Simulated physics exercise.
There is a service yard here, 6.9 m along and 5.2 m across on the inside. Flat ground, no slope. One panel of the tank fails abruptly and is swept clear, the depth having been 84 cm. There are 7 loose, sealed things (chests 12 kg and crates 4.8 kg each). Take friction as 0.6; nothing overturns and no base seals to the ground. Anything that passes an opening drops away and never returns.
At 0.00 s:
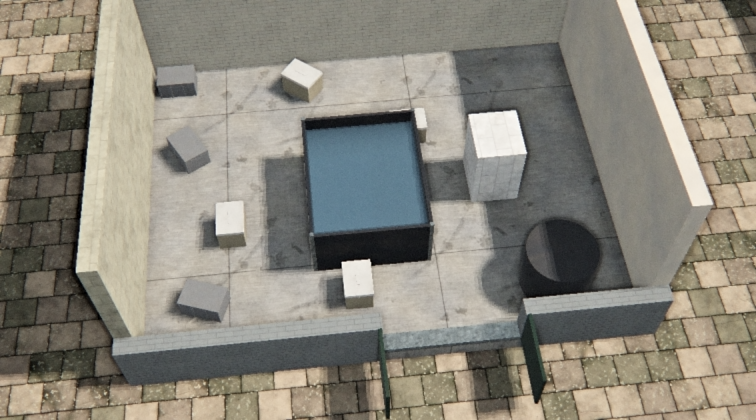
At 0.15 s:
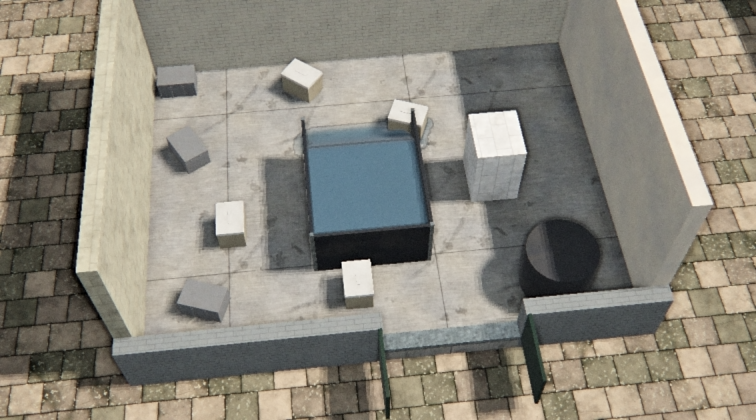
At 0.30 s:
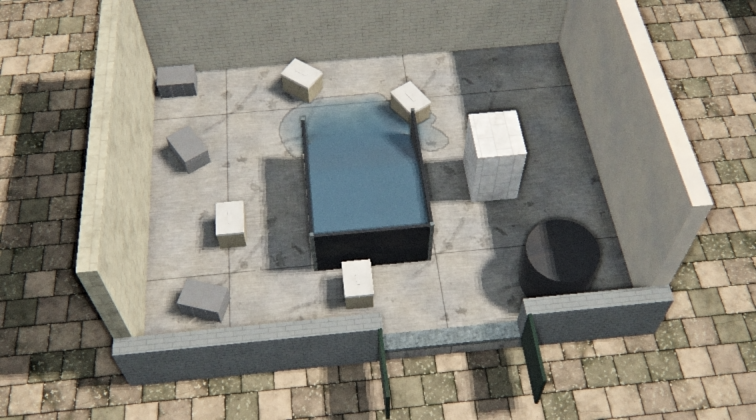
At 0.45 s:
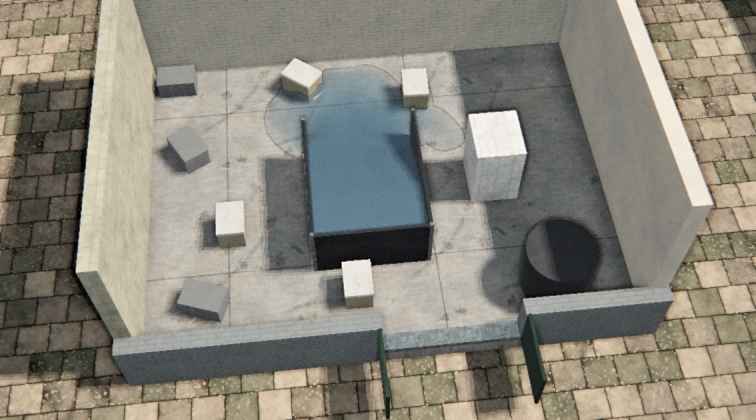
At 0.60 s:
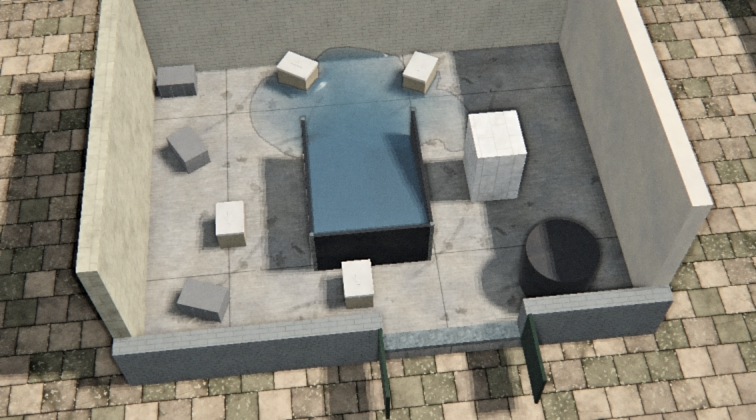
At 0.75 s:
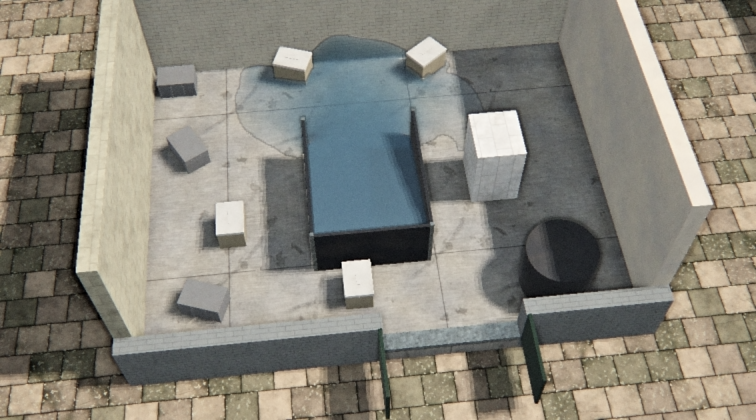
A black-sided tank of blue water stands in the middle of a walled, paved yard, seen from high above by a still camera. Cream and grey boxes lie around it, with a tall white block and a dark round drum to the right. The tank's far panel gives way, water spreads over the floor behind, and a pale box beside it slides back, then another shifts slightly left and back.
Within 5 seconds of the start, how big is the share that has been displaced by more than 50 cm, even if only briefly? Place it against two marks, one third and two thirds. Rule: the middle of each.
My bet is the share reaches two thirds or more.
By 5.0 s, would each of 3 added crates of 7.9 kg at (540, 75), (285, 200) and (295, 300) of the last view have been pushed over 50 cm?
In that order: Past it, short of it, less.
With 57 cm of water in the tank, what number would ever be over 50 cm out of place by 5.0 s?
Then 5 of them.
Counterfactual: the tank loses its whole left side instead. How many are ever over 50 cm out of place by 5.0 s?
Then it comes to 7.
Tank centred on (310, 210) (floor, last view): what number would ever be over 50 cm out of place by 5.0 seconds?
Then 5 of them would.
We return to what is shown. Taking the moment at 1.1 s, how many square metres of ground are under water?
That flooded area is roughly 12 m2.
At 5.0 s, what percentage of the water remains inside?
100 %.
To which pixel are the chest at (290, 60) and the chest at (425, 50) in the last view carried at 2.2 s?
(182, 66) and (554, 44), roughly.
After 1.1 s 2 of 7 are over 50 cm from their spots; 2 afloat.
After 2.2 s 3 of 7 are over 50 cm from their spots; 3 afloat.
After 3.5 s 4 of 7 are over 50 cm from their spots; 3 afloat.
After 5.0 s 6 of 7 are over 50 cm from their spots, and 6 have been at some point; 4 afloat.
